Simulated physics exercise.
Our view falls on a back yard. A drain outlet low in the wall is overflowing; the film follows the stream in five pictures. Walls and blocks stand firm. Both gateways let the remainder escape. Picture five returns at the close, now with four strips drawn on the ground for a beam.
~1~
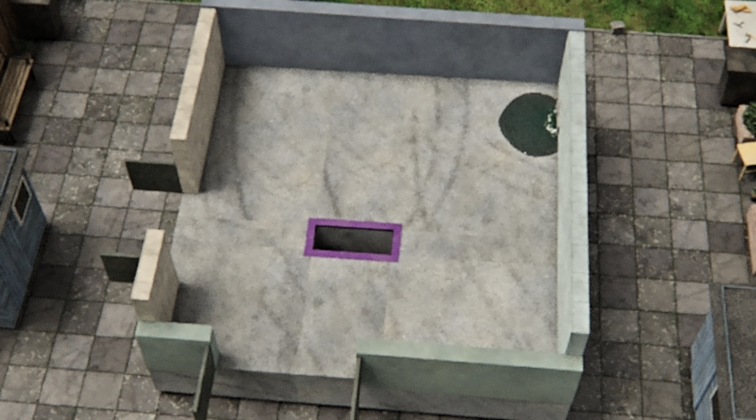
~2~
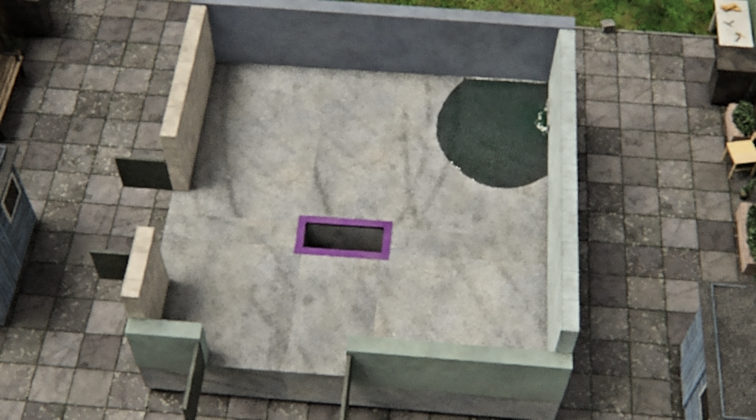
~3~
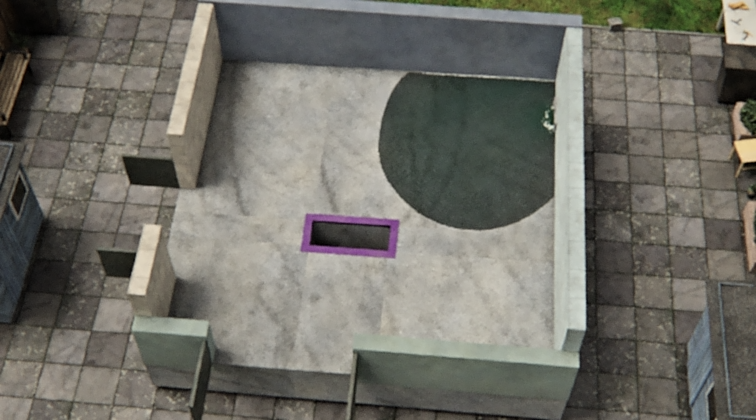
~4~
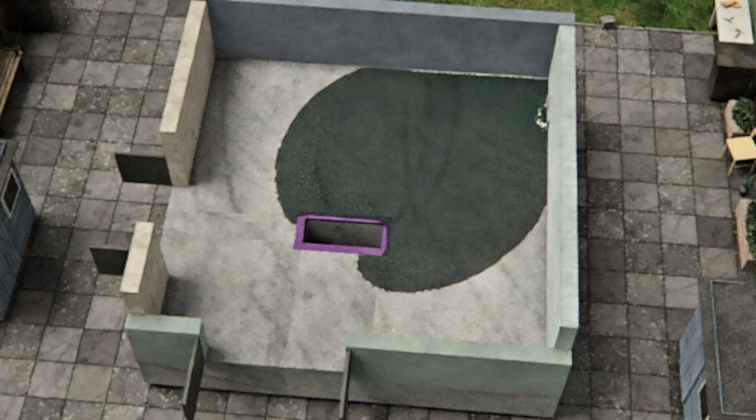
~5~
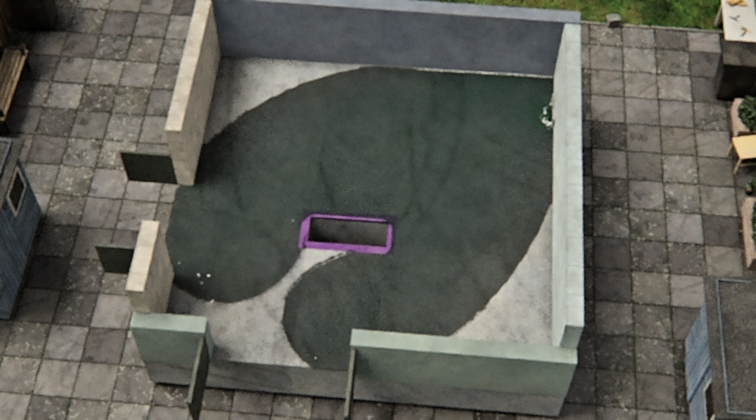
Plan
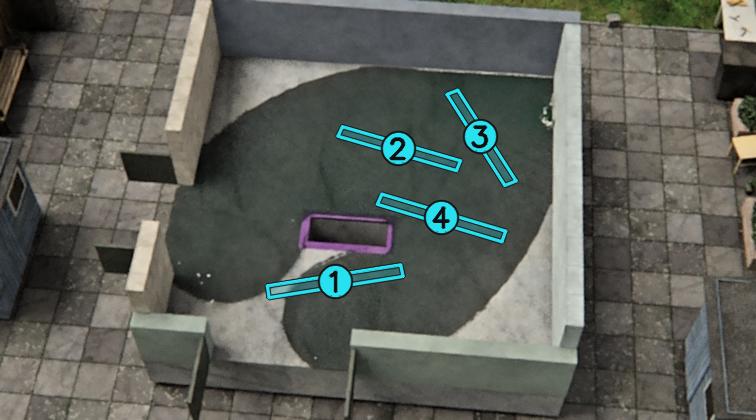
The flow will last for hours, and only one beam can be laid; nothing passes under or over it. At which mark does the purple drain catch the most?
1 works best here.
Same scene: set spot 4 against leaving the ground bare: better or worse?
Spot 4 is worse.
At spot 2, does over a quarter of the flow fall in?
No.
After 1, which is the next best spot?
It is 4.
On the marked copy, 1 from (268, 291) to (401, 270); 2 from (340, 131) to (458, 165); 3 from (452, 92) to (510, 183); 4 from (379, 199) to (503, 236).
If 1 is chosen, about 38 % of the stream goes into the purple drain, about 62 % out by the gates.
If 2 is chosen, about 11 % of the stream goes into the purple drain, about 89 % out by the gates.
If 3 is chosen, about 6 % of the stream goes into the purple drain, about 94 % out by the gates.
If 4 is chosen, about 16 % of the stream goes into the purple drain, about 84 % out by the gates.
